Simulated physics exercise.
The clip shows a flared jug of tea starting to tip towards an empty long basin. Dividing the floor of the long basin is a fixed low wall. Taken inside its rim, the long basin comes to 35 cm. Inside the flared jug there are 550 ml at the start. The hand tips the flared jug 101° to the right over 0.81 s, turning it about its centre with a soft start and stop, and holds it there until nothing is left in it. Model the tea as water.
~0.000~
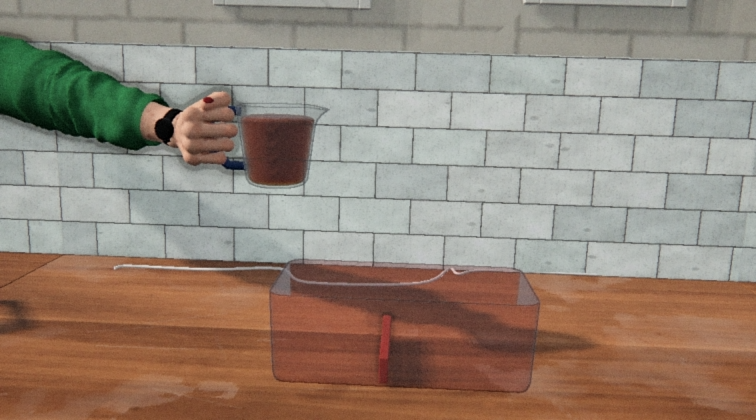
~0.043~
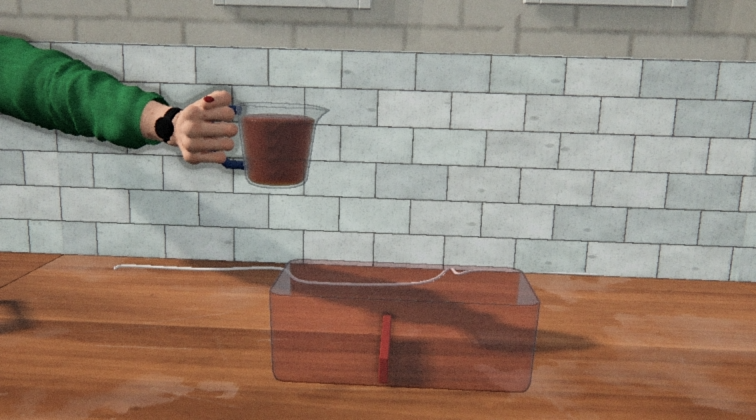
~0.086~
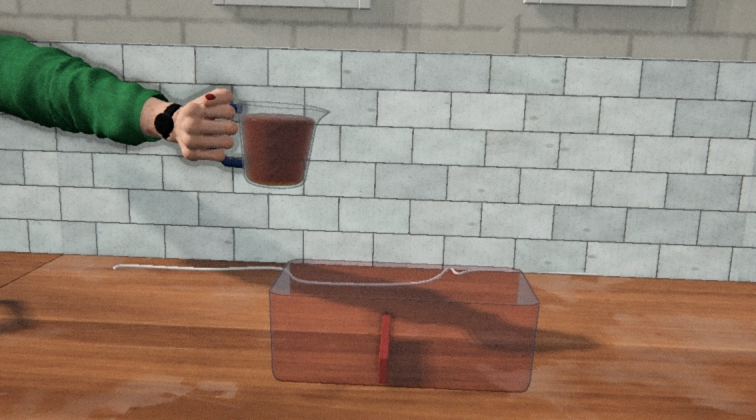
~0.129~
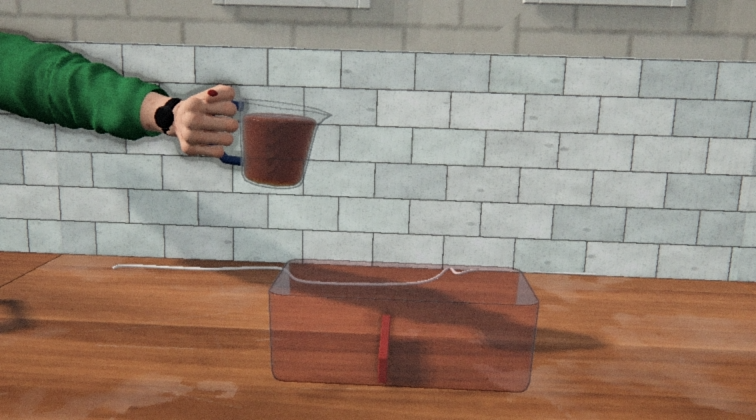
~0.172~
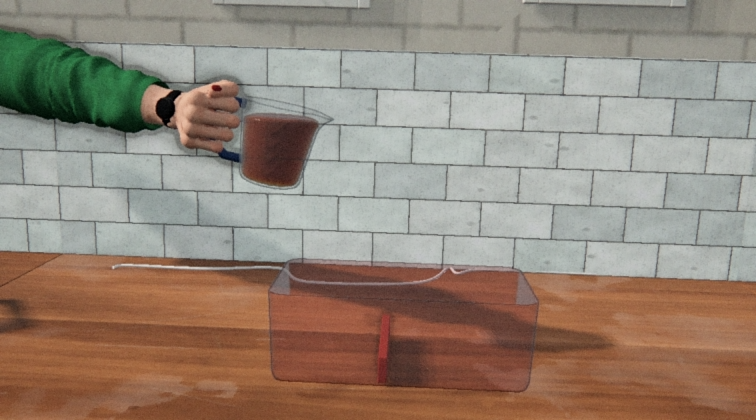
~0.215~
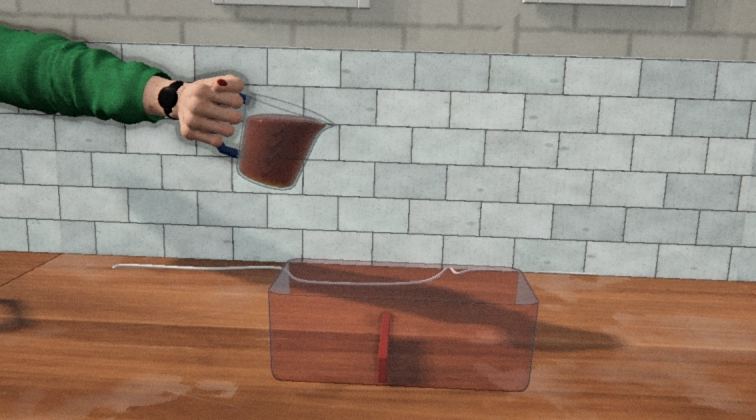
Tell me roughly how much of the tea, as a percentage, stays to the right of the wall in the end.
Around 30 per cent stays on the right.
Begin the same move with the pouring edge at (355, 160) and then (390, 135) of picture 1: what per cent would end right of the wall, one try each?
First 70, then 90 per cent.
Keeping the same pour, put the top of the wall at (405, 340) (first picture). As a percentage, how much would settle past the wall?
Estimate: About 10 percent.
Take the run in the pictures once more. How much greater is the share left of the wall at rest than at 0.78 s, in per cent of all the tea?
Close to 32% of the whole.
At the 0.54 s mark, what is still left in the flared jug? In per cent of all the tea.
Roughly 66 per cent.
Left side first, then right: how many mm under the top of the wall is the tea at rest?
Near 20 mm for the left and near 30 mm for the right.
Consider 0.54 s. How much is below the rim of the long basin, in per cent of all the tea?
About 6%.
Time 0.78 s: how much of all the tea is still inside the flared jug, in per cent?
Around 14 in a hundred.
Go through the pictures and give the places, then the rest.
The first picture shows tilt 0°; pouring edge (329, 109); surface from (242, 116) to (316, 119); the long basin's rim runs from (280, 277) to (530, 287); the wall's top is at (386, 336).
The second picture shows tilt 1°; pouring edge (330, 109); surface from (242, 115) to (316, 119).
The third picture shows tilt 3°; pouring edge (331, 111); surface from (243, 115) to (317, 120).
The fourth picture shows tilt 6°; pouring edge (332, 114); surface from (244, 115) to (318, 120).
The fifth picture shows tilt 11°; pouring edge (334, 119); surface from (246, 115) to (321, 121).
The sixth picture shows tilt 17°; pouring edge (337, 125); surface from (248, 117) to (327, 123).
After 0.54 s the tilt is 76° and 65 per cent is still to pour, 3 is left of the wall and 3 right of it.
After 0.78 s the tilt is 101° and 15 per cent is still to pour, 35 is left of the wall and 27 right of it.
After 1.04 s the tilt is 101° and 1 per cent is still to pour, 64 is left of the wall and 29 right of it.
After 1.31 s the tilt is 101° and 0 per cent is still to pour, 67 is left of the wall and 30 right of it.
In the end 67 per cent lies left of the wall, 30 right of it and 3 outside.
